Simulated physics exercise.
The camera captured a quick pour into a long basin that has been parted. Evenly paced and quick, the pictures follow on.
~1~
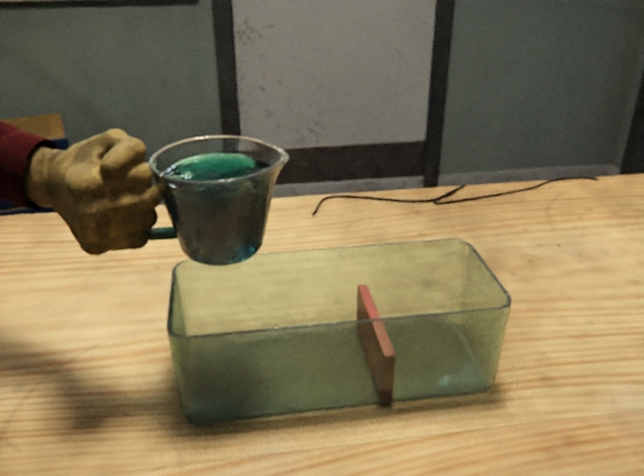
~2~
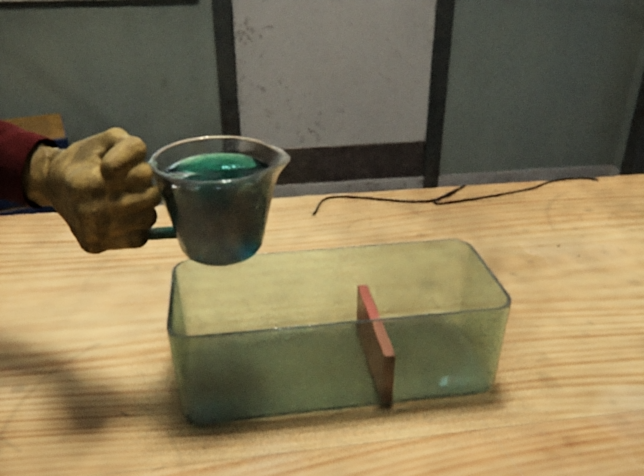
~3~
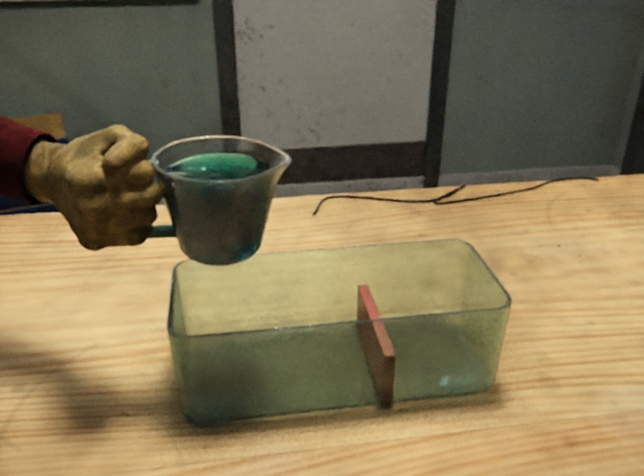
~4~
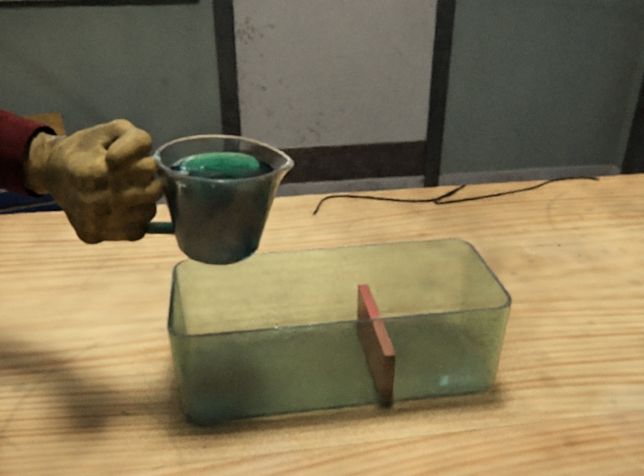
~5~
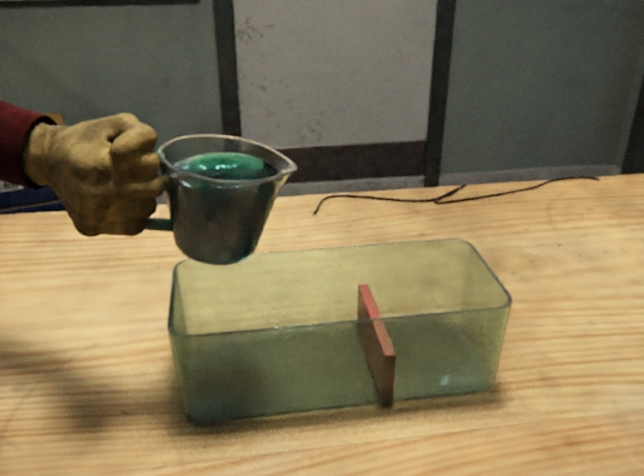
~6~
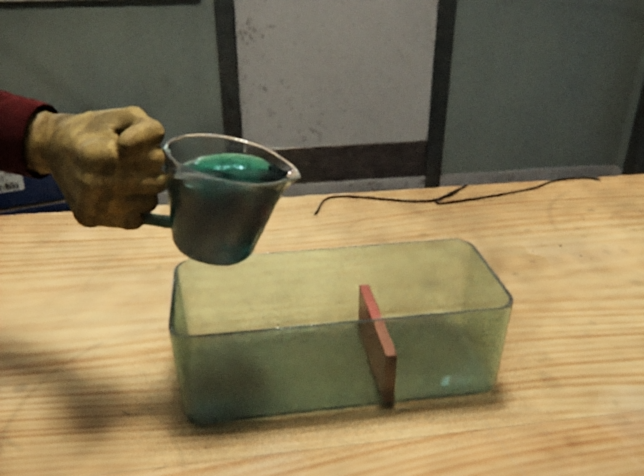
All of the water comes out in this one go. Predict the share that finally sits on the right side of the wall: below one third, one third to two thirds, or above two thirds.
Right-side share: Below one third.
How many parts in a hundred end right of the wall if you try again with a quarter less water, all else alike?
5 %.
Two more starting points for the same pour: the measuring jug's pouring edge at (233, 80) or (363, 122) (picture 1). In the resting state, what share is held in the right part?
In order, roughly 0 percent and 80 percent.
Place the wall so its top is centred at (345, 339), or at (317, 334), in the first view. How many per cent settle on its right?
About 40 per cent on the first try, and 75 per cent on the second.
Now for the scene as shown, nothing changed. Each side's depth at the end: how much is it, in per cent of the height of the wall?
I'd say close to 30 per cent on the left side and 0 on the right.
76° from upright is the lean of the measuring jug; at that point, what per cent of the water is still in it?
Some 55 per cent has not yet come out.
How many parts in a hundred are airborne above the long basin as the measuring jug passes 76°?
Estimated at 25 per cent or so.
A moment on, the measuring jug is tipped on its side and 56 per cent is still to pour, 21 is left of the wall and 0 right of it.
Next, the measuring jug is tipped right over and 5 per cent is still to pour, 89 is left of the wall and 1 right of it.
Then the measuring jug is tipped right over and 0 per cent is still to pour, 95 is left of the wall and 2 right of it.
Later the measuring jug is tipped right over and 0 per cent is still to pour, 95 is left of the wall and 3 right of it.
In the end 95 per cent lies left of the wall, 3 right of it and 3 outside.
